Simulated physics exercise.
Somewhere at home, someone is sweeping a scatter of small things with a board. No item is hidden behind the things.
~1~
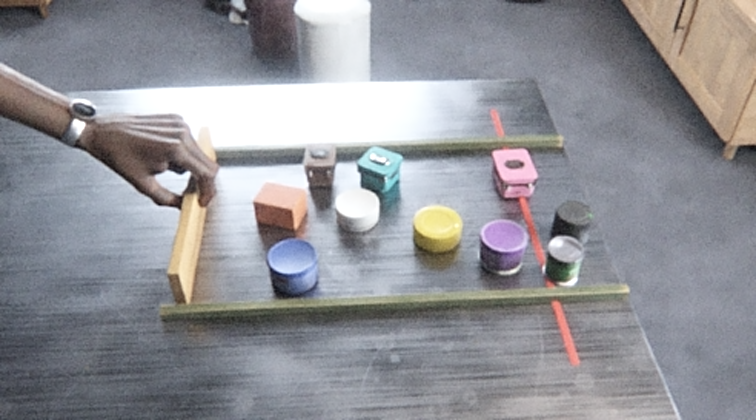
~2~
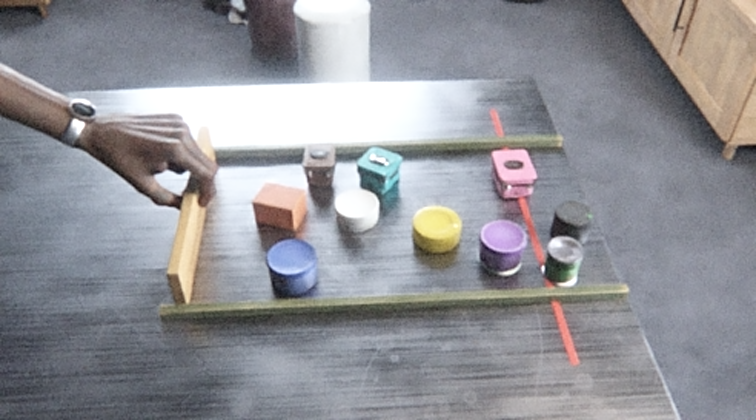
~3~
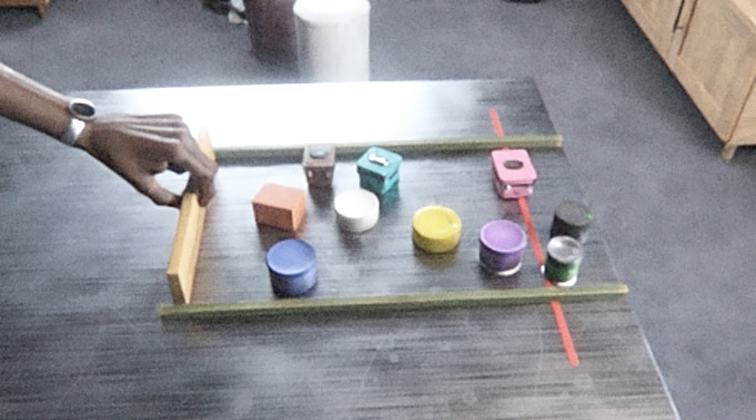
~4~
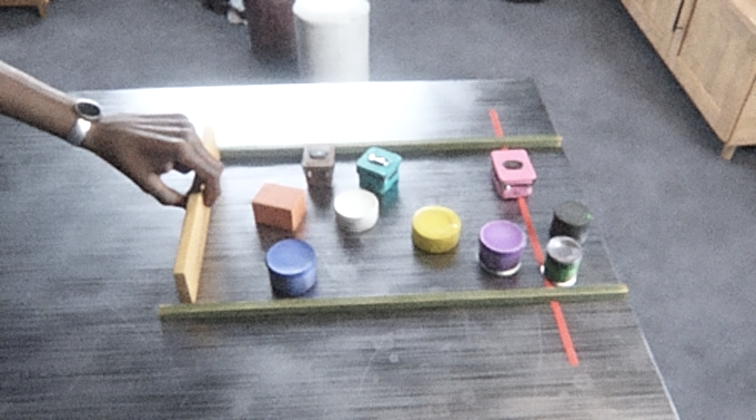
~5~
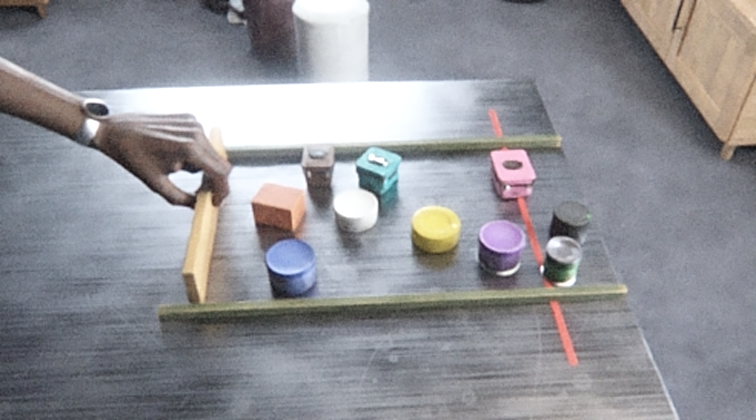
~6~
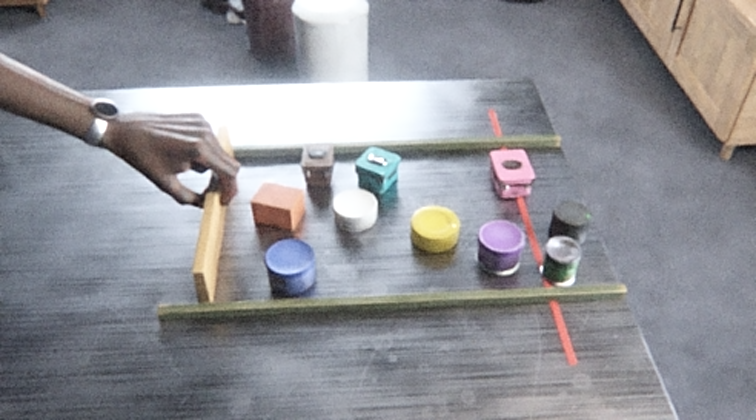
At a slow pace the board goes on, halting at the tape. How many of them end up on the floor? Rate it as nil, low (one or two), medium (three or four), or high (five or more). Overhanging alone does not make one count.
Low, one or two.
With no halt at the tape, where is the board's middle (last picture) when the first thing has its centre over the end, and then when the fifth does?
I'd say close to (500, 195), then close to (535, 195).
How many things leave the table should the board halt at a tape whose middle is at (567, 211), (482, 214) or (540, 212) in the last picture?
The counts: 6, 0 and 5.
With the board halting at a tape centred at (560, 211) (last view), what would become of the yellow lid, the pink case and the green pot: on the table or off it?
In order, the yellow lid keeps its spot, then the pink case goes off the edge, then the green pot goes off the edge.
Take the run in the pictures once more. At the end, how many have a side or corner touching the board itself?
4 are in contact with it.
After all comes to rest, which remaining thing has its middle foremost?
Result: The white tub.
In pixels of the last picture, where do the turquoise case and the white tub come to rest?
The first comes to rest at (558, 164), and the second at (584, 194).
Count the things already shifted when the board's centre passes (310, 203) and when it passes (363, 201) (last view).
The number moved is 4 and then 5.
Early on, none off yet; black lid at rest near (569, 224); green pot at rest near (561, 261); pink case at rest near (511, 174).
A while later, none off yet; black lid at rest near (569, 224); green pot at rest near (561, 261); pink case at rest near (514, 174).
Finally, the number that fall off is one or two; lost, pink case and black lid.
